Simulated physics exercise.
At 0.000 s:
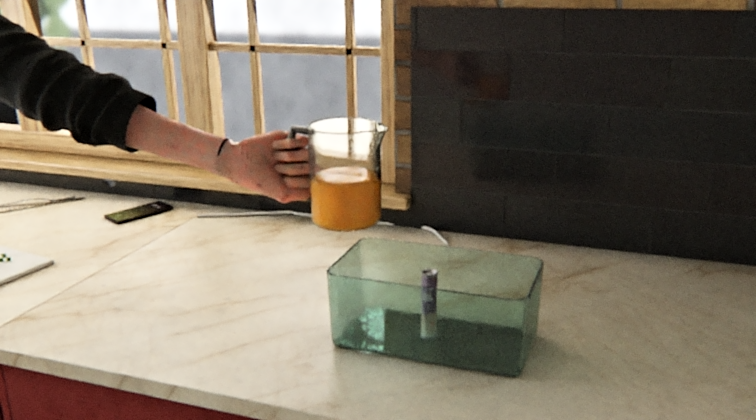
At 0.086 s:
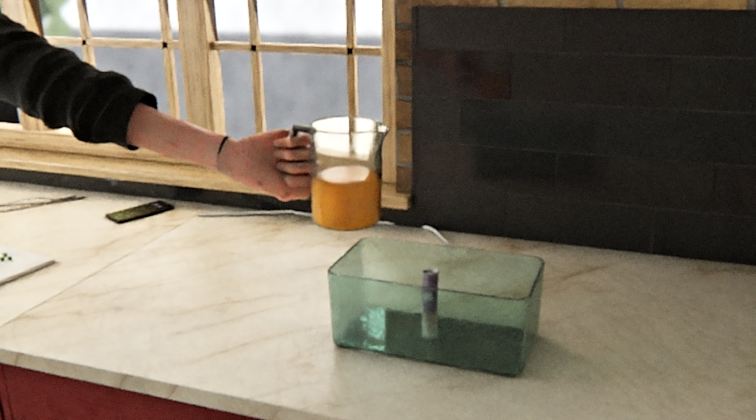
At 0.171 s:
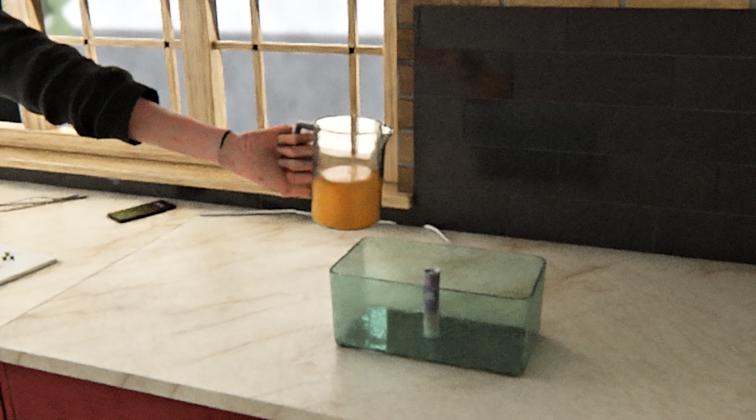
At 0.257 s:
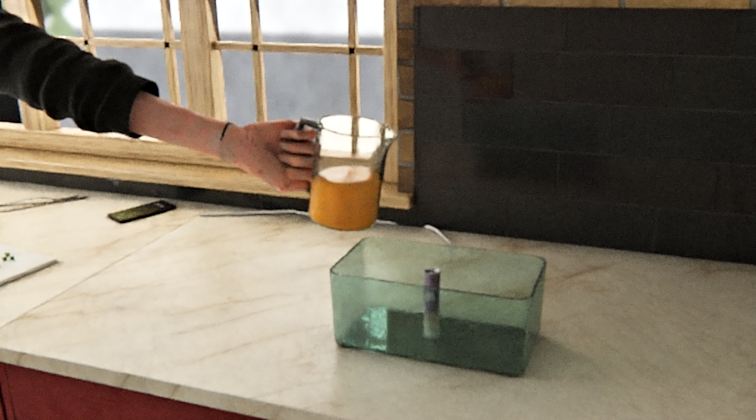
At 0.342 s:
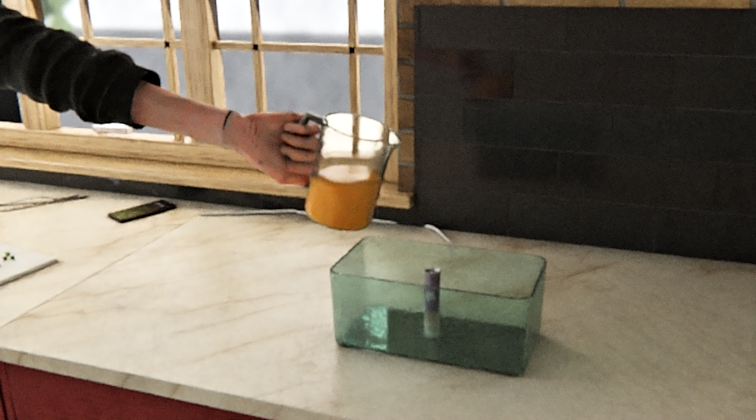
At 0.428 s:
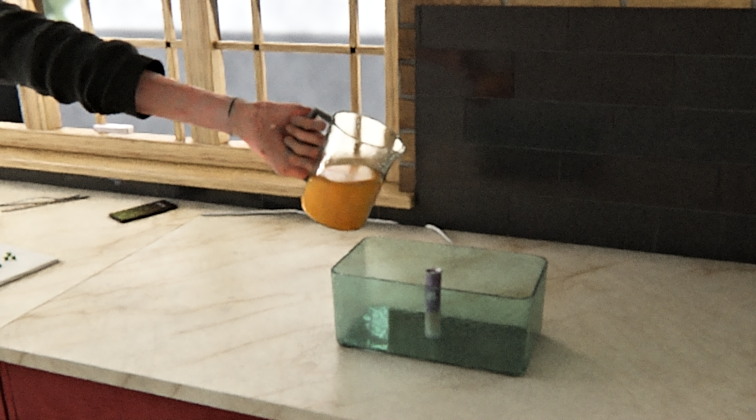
A hand holds a jug of orange juice near a clear basin, tilting it rightwards.
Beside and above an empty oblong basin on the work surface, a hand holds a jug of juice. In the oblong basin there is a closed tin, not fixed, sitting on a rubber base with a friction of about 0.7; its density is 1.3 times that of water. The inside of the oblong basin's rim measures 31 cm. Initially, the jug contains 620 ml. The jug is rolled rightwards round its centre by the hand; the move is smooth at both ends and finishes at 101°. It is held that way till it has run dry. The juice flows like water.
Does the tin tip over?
Yes, it tips over.
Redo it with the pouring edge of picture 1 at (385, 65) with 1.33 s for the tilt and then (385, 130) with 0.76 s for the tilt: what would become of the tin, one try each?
The tin stays vertical the first time and overturns the second time.
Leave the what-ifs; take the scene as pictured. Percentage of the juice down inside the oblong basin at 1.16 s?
Around 30 in a hundred.
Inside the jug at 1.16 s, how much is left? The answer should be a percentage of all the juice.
I'd say some 50 per cent remains.
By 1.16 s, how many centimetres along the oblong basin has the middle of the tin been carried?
Roughly 0 cm.
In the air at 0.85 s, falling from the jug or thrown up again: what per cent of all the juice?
2 %.
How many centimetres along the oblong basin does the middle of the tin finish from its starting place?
All told, the tin's centre has moved close to 7.0 cm.
By 0.85 s the tilt is 72° and 98 per cent is still to pour; the tin stands where it began.
By 1.16 s the tilt is 97° and 50 per cent is still to pour; the tin stands where it began.
By 1.48 s the tilt is 101° and 11 per cent is still to pour; the tin leans 26°.
By 1.83 s the tilt is 101° and 1 per cent is still to pour; the tin lies on its side.
At rest the tin lies on its side.
